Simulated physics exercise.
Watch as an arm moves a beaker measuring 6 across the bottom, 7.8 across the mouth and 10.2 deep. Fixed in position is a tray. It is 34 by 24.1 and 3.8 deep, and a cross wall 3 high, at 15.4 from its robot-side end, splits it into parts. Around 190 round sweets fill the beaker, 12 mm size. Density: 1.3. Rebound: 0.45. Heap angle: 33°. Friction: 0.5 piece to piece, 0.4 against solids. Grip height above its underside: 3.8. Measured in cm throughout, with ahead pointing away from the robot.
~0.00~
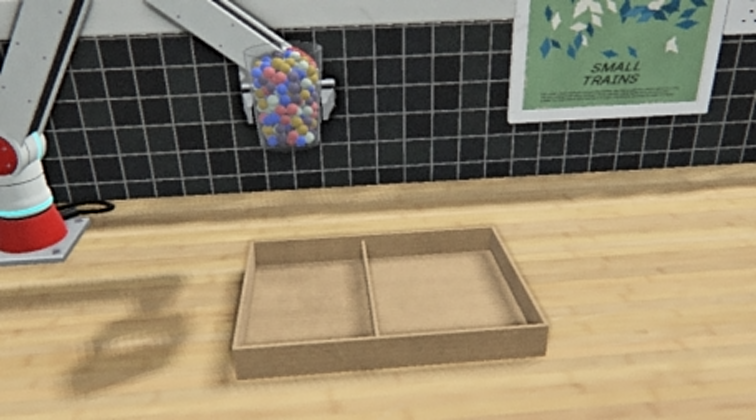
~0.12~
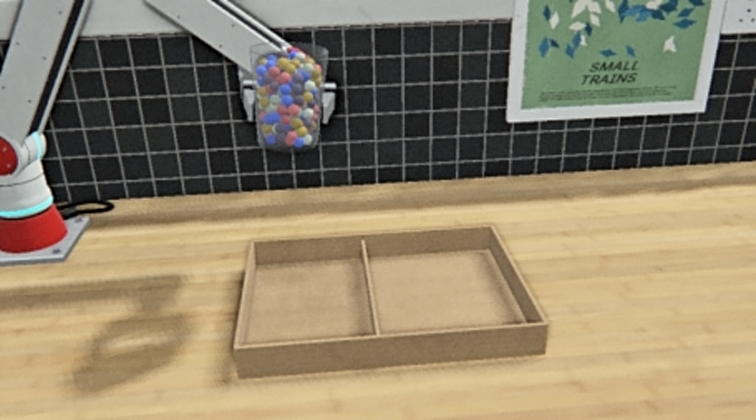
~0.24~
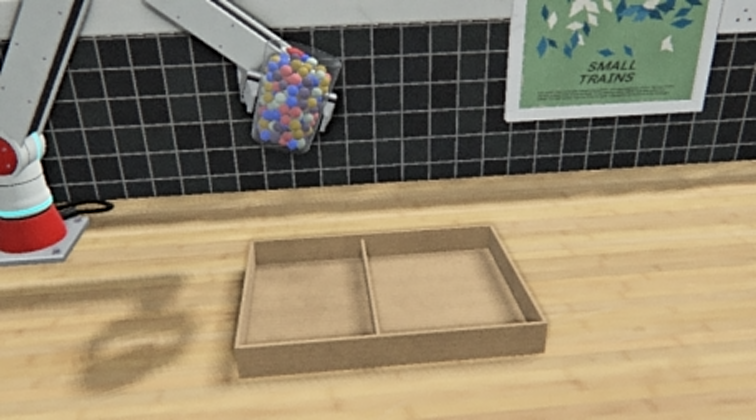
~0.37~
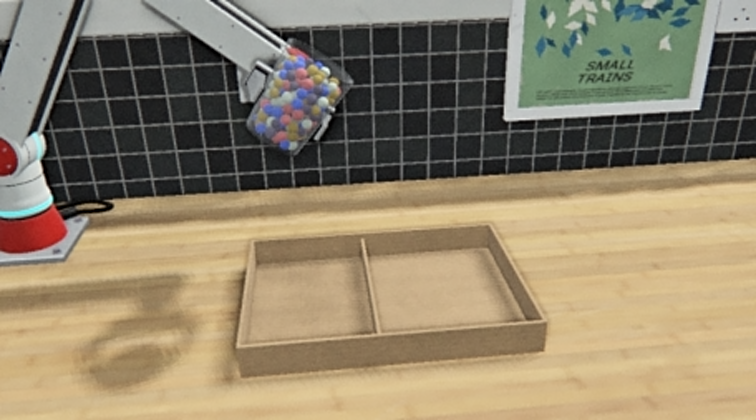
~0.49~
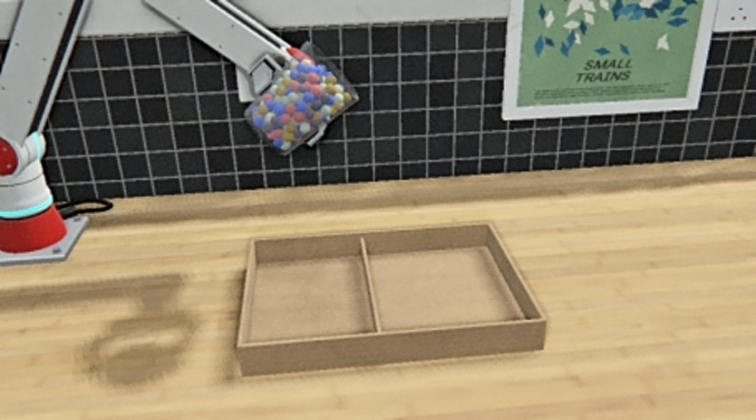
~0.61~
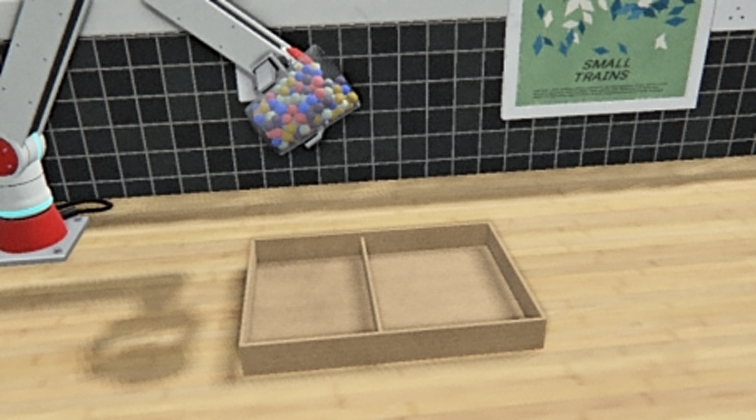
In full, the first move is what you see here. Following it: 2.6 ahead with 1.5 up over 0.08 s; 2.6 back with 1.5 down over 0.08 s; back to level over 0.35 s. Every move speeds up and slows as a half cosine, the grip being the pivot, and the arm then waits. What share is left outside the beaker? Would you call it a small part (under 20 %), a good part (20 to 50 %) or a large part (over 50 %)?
I'd call it a good part.
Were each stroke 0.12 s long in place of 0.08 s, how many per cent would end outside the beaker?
Estimate: Near 10 per cent.
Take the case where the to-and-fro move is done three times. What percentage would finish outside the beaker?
Expected share: About 45 %.
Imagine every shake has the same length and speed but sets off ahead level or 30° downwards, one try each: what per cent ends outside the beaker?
Roughly 20 per cent, then 5 per cent.
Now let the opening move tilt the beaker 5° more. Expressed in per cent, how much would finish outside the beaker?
Estimate: Around 40 per cent.
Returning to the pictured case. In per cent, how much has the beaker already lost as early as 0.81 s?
Around 25 percent at that moment.
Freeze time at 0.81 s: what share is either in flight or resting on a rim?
About 26 per cent.
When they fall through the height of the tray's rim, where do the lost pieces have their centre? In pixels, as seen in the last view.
Close to pixel (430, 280).
After 0.81 s, tilted 53° forward, highest piece 31 above the table; 142 in the beaker, 51 in flight or on a rim.
After 1.02 s, tilted 11° forward, highest piece 32 above the table; 129 in the beaker, 59 in the far-side part, 5 in flight or on a rim.
After 1.32 s, level, highest piece 31 above the table; 129 in the beaker, 63 in the far-side part, 1 on the table or floor.
After 2.37 s, level, highest piece 31 above the table; 129 in the beaker, 63 in the far-side part, 1 on the table or floor.
At rest, 129 in the beaker, 63 in the far-side part, 1 on the table or floor. That is 33 % outside the beaker.
